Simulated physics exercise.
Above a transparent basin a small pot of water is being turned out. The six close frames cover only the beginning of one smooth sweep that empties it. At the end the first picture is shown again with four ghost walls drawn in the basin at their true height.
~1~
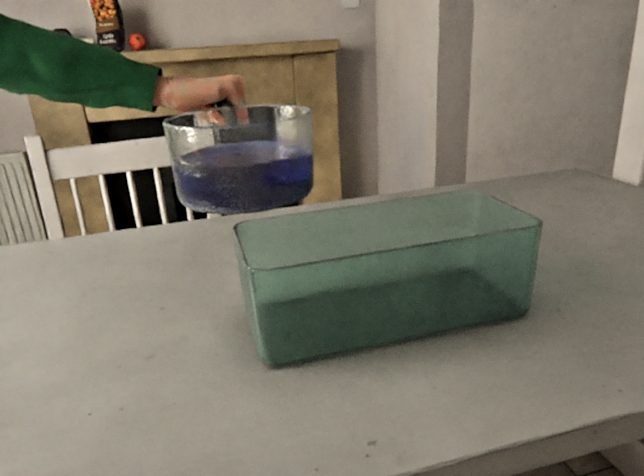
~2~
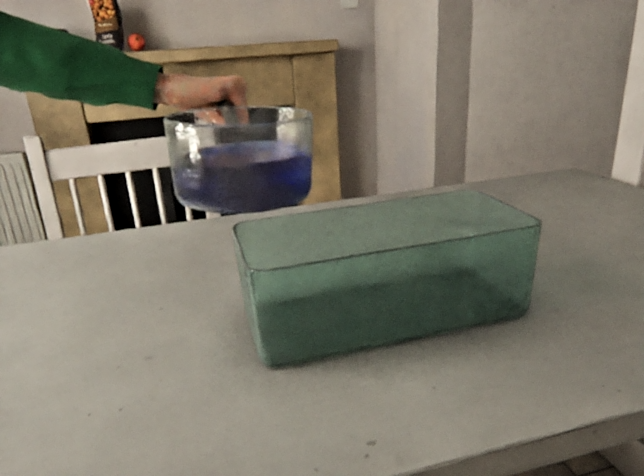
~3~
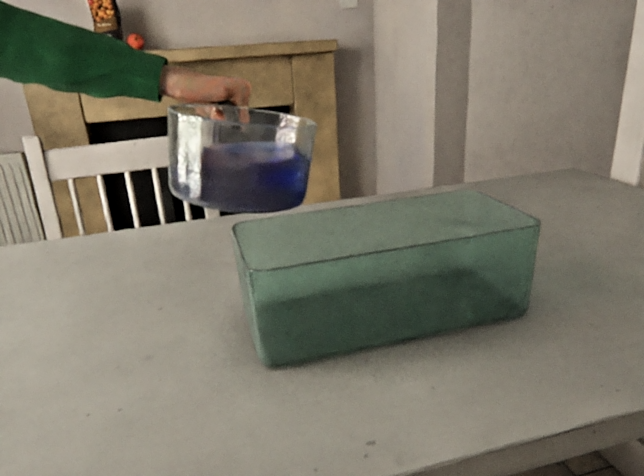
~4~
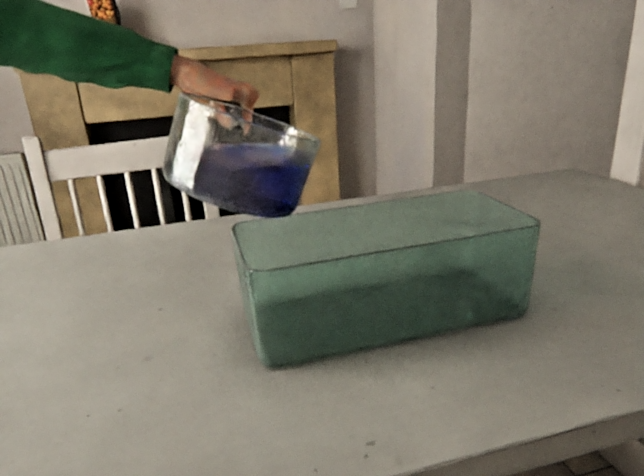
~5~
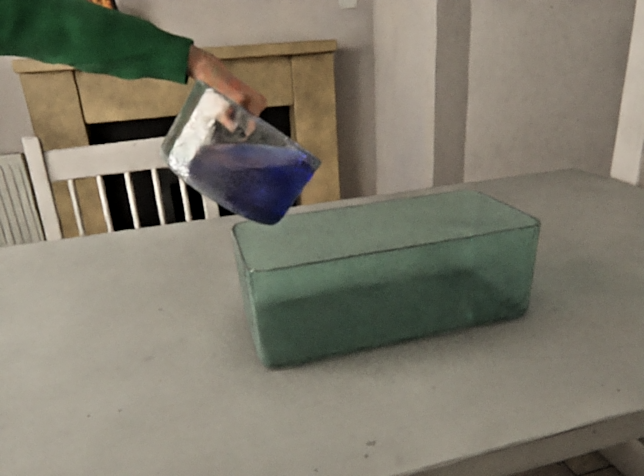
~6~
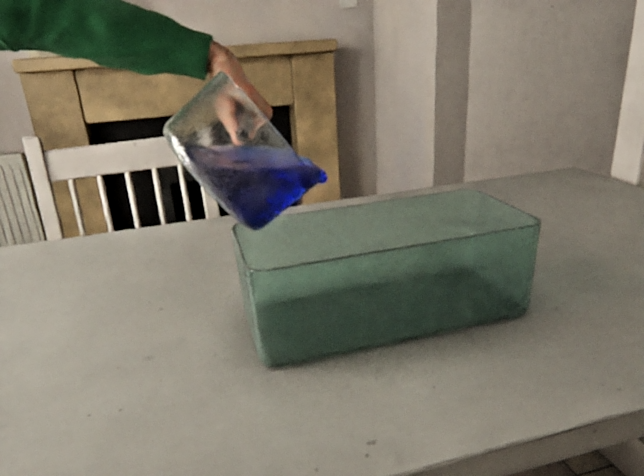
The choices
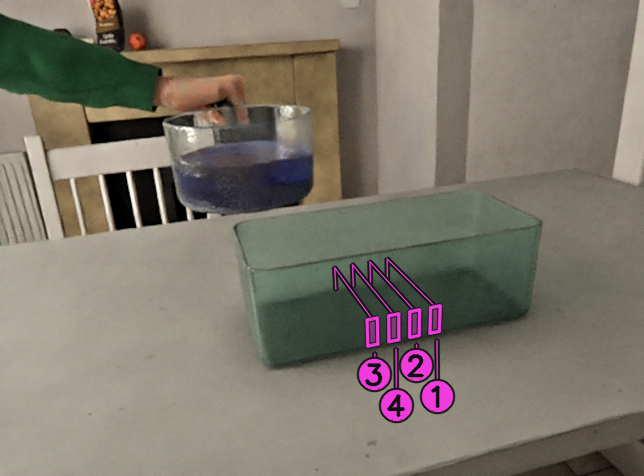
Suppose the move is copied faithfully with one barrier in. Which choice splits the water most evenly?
3 beats the others.
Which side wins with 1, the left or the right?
The left side.
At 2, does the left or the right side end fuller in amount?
More ends on the left.
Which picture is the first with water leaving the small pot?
Picture 6.
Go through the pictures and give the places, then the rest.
Upright, lip at (306, 108); basin from (260, 364) to (526, 310); nothing has left yet, in the first picture.
Tipped about 3°, lip at (307, 111); nothing has left yet, in the second picture.
Tipped about 11°, lip at (311, 121); nothing has left yet, in the third picture.
Tipped about 23°, lip at (316, 138); nothing has left yet, in the fourth picture.
Tipped about 39°, lip at (317, 158); nothing has left yet, in the fifth picture.
Tipped about 55°, lip at (312, 178); water is over the lip, down to (318, 178), in the sixth picture.
On the marked copy, 1 at (436, 340); 2 at (416, 344); 3 at (374, 353); 4 at (395, 348).
If 1 is chosen, about 81 % ends left of the wall and 16 % right of it; 3 % is lost outside.
If 2 is chosen, about 82 % ends left of the wall and 15 % right of it; 3 % is lost outside.
If 3 is chosen, about 56 % ends left of the wall and 43 % right of it.
If 4 is chosen, about 84 % ends left of the wall and 12 % right of it; 4 % is lost outside.
